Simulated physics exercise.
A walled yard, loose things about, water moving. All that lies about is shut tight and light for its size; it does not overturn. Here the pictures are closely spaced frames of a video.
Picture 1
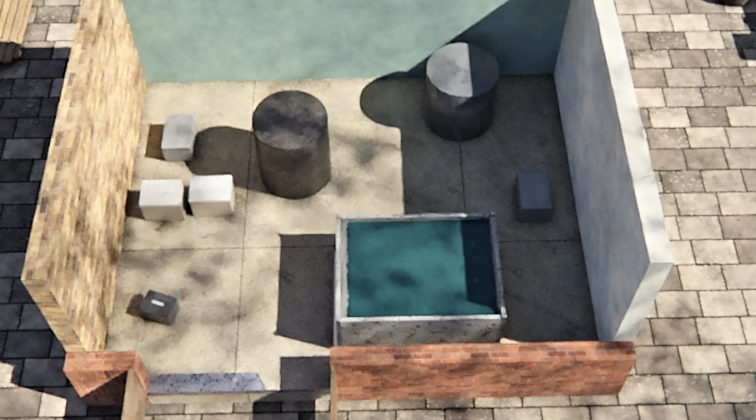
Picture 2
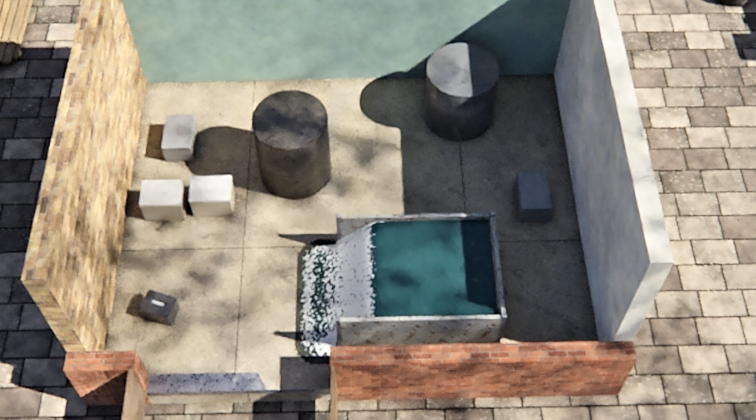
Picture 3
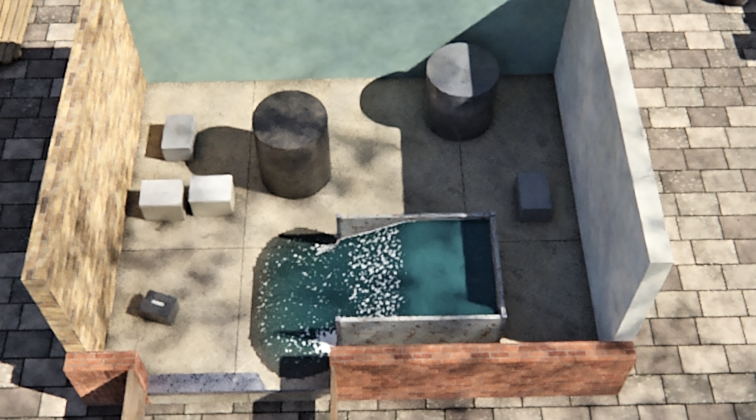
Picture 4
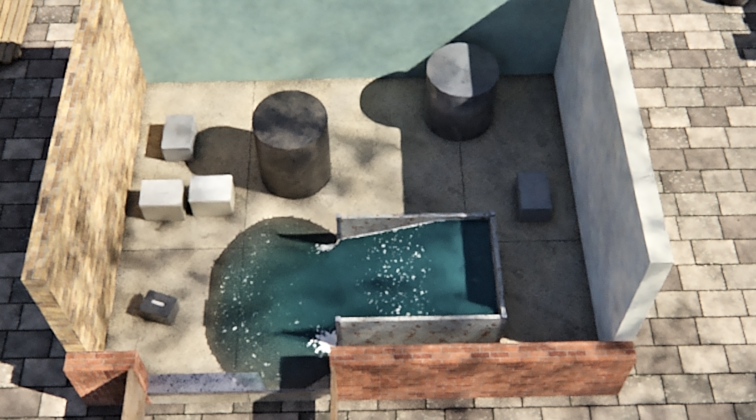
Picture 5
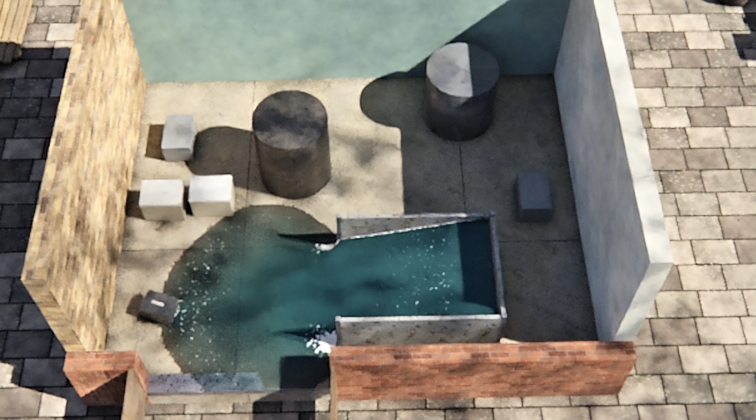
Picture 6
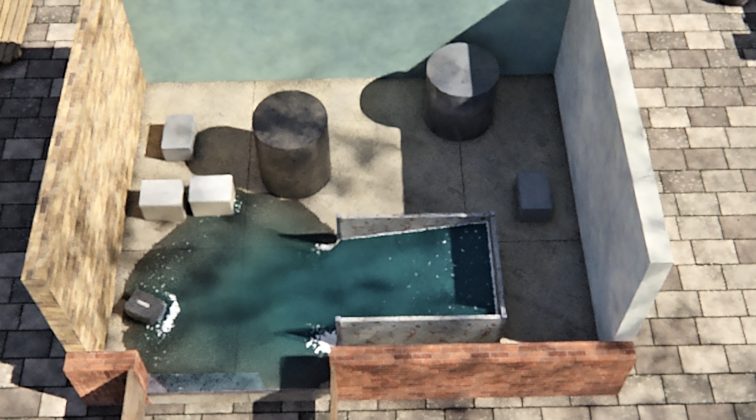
At the start, a tank of still teal water stands in a walled yard with two dark cylinders and several small blocks. Water bursts from its open left side in white froth, then spreads leftward across the paving in a rounded pool, reaching the dark block at left and nudging it slightly.
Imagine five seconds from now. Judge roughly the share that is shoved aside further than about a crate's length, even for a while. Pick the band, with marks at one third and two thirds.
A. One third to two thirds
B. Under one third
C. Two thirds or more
C.
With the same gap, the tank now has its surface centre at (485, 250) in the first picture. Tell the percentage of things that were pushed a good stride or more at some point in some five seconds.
That comes out at some 80 %.
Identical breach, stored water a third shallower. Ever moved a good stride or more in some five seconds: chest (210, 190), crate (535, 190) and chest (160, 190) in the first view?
Taking them as listed - the full distance for the first, a shorter distance for the second, the full distance for the third.
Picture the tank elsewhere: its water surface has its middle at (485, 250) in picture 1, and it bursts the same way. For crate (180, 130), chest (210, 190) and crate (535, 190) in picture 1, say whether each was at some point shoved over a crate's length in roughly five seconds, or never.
The three, one by one: Past that mark, past that mark and short of that.
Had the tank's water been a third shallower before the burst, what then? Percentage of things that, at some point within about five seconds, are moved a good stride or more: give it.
Near 80 % of the lot.
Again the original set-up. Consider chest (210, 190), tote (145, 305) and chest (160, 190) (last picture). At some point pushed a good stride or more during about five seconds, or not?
Went a long way, then went a long way, then went a long way.
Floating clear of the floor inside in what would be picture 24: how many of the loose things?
The answer would be 3.
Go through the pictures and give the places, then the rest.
A tote at (158, 303) rests on the ground; a chest at (162, 192) rests on the ground; 0 of 5 have shifted, in the first frame.
A tote at (158, 303), on the bottom; a chest at (162, 192), on the bottom; 0 of 5 have shifted, in the second frame.
A tote at (158, 303) rests on the ground; a chest at (162, 192), on the bottom; 0 of 5 have shifted, in the third frame.
A tote at (158, 303), on the bottom; a chest at (162, 192), on the bottom; 0 of 5 have shifted, in the fourth frame.
A tote at (158, 303), on the bottom; a chest at (162, 192) rests on the ground; 0 of 5 have shifted, in the fifth frame.
A tote at (143, 304) rests on the ground, close to its start; a chest at (162, 192) rests on the ground; 1 of 5 have shifted, in the sixth frame.
A moment on, 0 of 5 are well off their spots; 1 afloat.
Next, 3 of 5 are well off their spots; 2 afloat.
Later, 4 of 5 are well off their spots; 3 afloat.
In the end, 4 of 5 are well off their spots, and 4 have been at some point; 1 afloat.
